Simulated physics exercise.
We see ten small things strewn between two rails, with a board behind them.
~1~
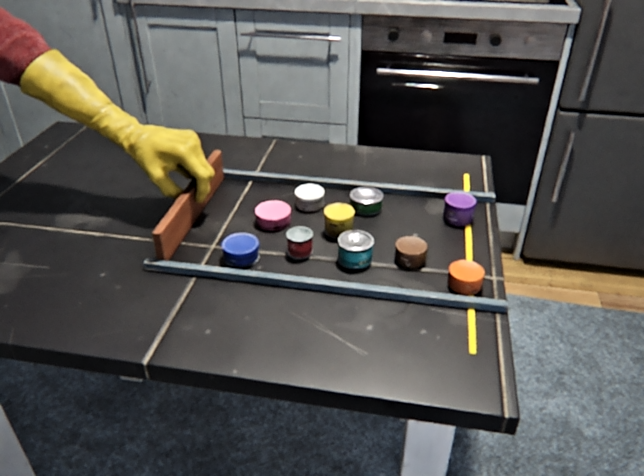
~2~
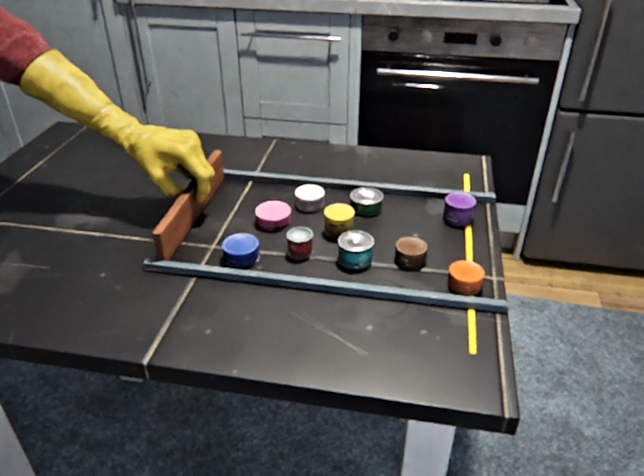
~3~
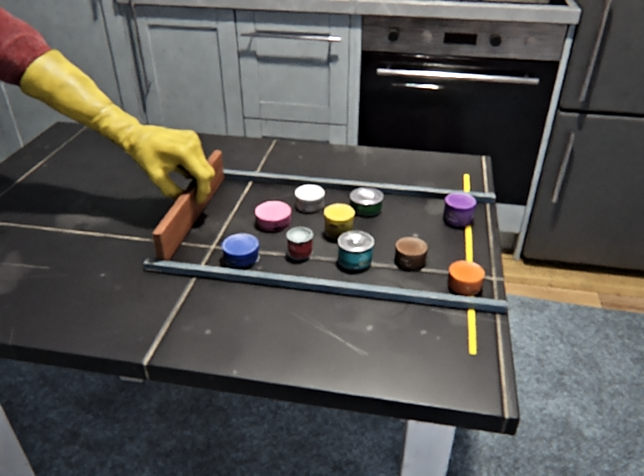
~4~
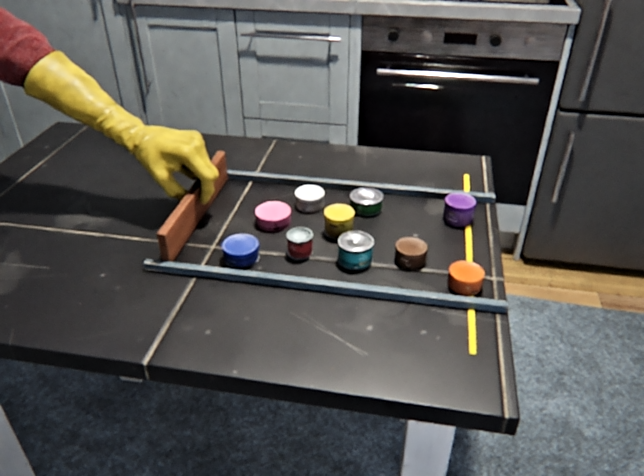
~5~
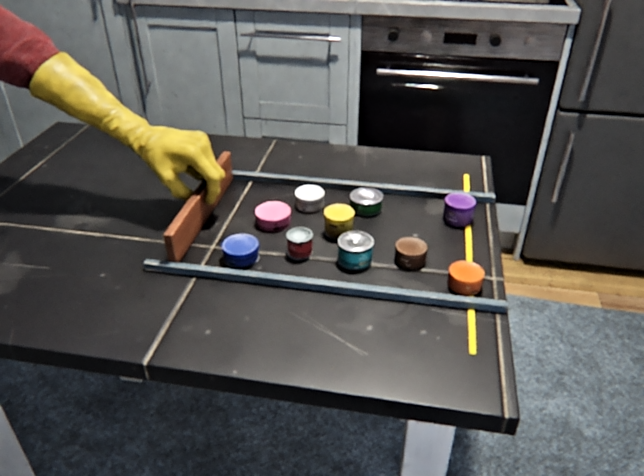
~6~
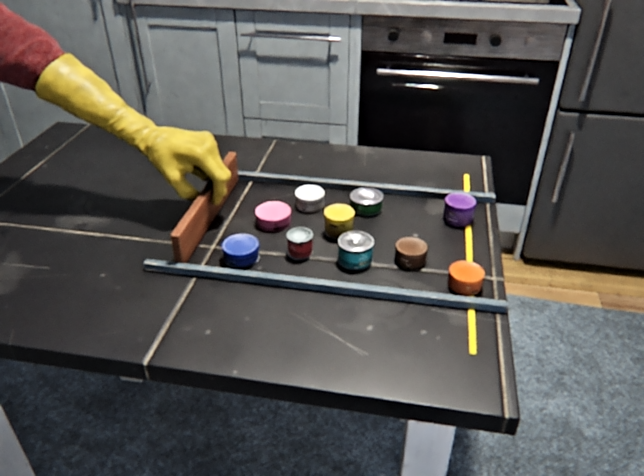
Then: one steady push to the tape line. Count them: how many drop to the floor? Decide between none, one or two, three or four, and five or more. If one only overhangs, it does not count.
The push will send five or more off the table.
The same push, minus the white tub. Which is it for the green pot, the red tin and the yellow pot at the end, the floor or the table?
Green pot - safe, red tin - safe, yellow pot - gone.
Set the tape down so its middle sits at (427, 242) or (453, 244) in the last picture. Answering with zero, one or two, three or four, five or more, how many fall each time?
No fall at all; just one or two.
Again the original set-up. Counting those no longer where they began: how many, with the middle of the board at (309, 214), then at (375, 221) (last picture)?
One spot: 5. Other spot: 8.
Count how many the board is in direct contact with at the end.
Result: 4 in all.
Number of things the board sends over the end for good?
Altogether the count is 6.
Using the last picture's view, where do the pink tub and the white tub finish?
Pink tub: (488, 238); white tub: (484, 216).
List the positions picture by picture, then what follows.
The first picture shows orange tub (466, 278); purple tub (459, 209); brown tub (411, 253); board (193, 202); tape (469, 245).
The second picture shows purple tub (459, 210); pink tub (274, 216).
The third picture shows brown tub (411, 253); board (193, 202).
The fourth picture shows orange tub (466, 278); red tin (300, 244).
The fifth picture shows purple tub (459, 210); yellow pot (339, 222).
The sixth picture shows orange tub (466, 278); purple tub (459, 210); brown tub (411, 253); board (209, 204); tape (469, 246).
Early on, none off yet; orange tub at rest near (466, 278); purple tub at rest near (459, 210); brown tub at rest near (411, 253).
A while later, none off yet; orange tub at rest near (466, 278); purple tub at rest near (459, 210); brown tub travelled about its own width near (451, 256).
Finally, the number that fall off is five or more; lost, yellow pot, green pot, turquoise tin, brown tub, purple tub and orange tub.
